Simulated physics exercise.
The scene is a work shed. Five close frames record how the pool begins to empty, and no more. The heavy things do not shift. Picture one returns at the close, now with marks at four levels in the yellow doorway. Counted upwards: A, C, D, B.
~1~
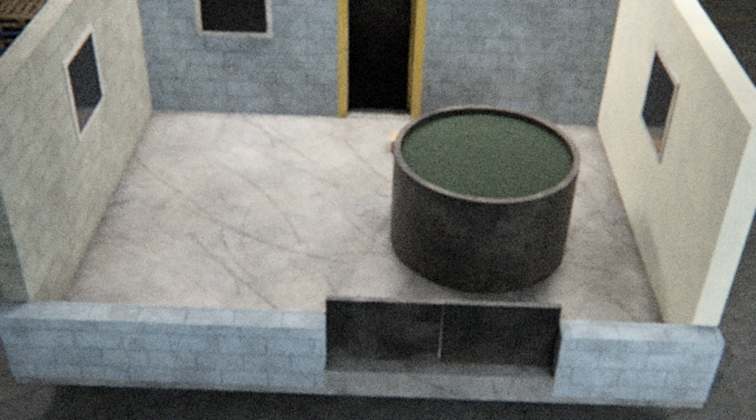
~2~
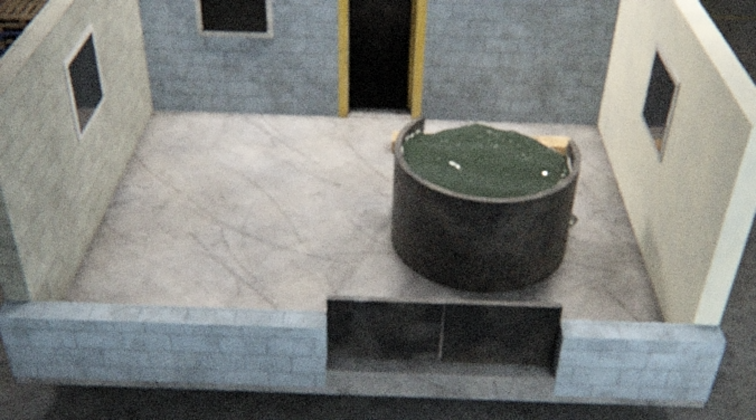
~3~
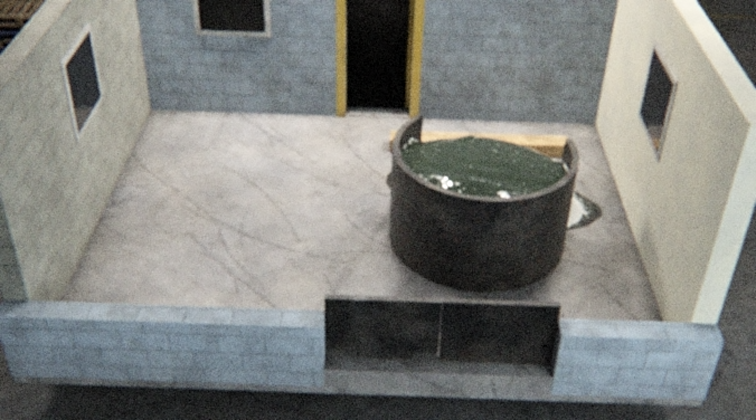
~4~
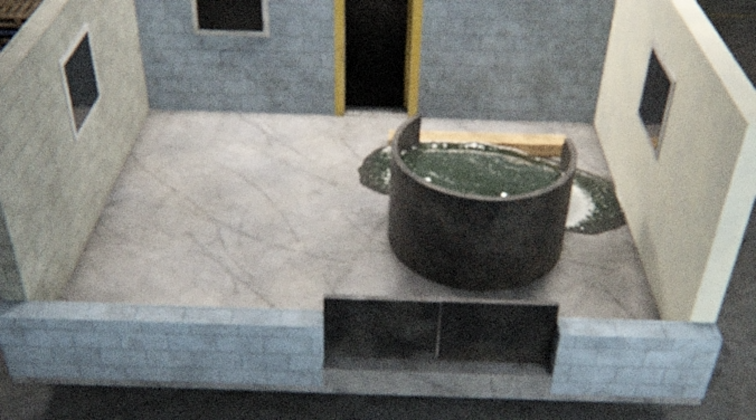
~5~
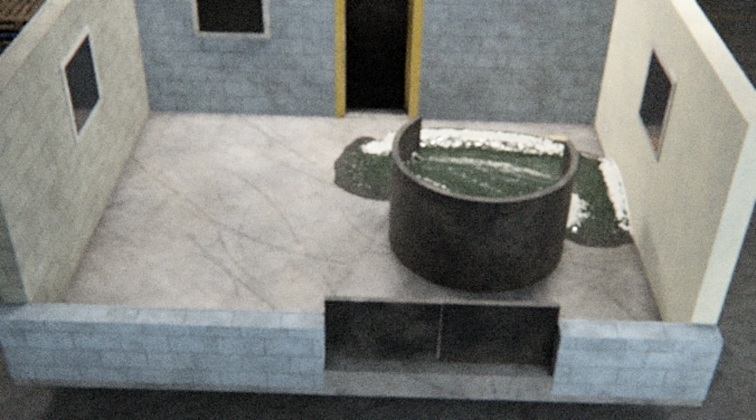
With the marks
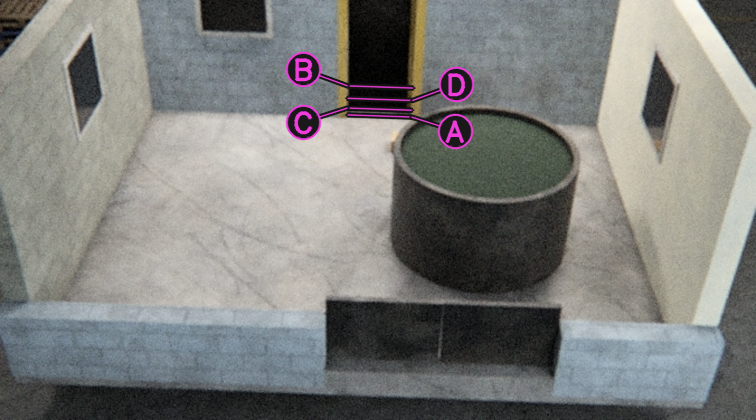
A large round dark tank filled with green water stands right of centre on the pale, veined floor of an open-topped work shed, seen from high in front. Grey-blue block walls, side windows, a yellow-framed doorway at the back and a dark gate in the low front wall surround it. The water heaves up, then sinks as it pours out behind, spreading in foamy green patches to right and left.
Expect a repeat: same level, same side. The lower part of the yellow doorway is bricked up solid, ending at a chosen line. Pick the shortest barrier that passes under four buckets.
That is mark D.
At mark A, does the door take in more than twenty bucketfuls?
Yes.
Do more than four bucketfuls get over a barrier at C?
Yes, it does.
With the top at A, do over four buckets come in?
Yes.
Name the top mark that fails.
That would be C.
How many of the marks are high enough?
Two of the four.
On the marked copy, A at (379, 115); B at (380, 86); C at (379, 109); D at (379, 99); from the bottom up A, C, D, B.
With A, dozens of bucketfuls pour in.
With B, nothing gets over.
With C, about 9 bucketfuls get in.
With D, a splash gets over, under a bucket.
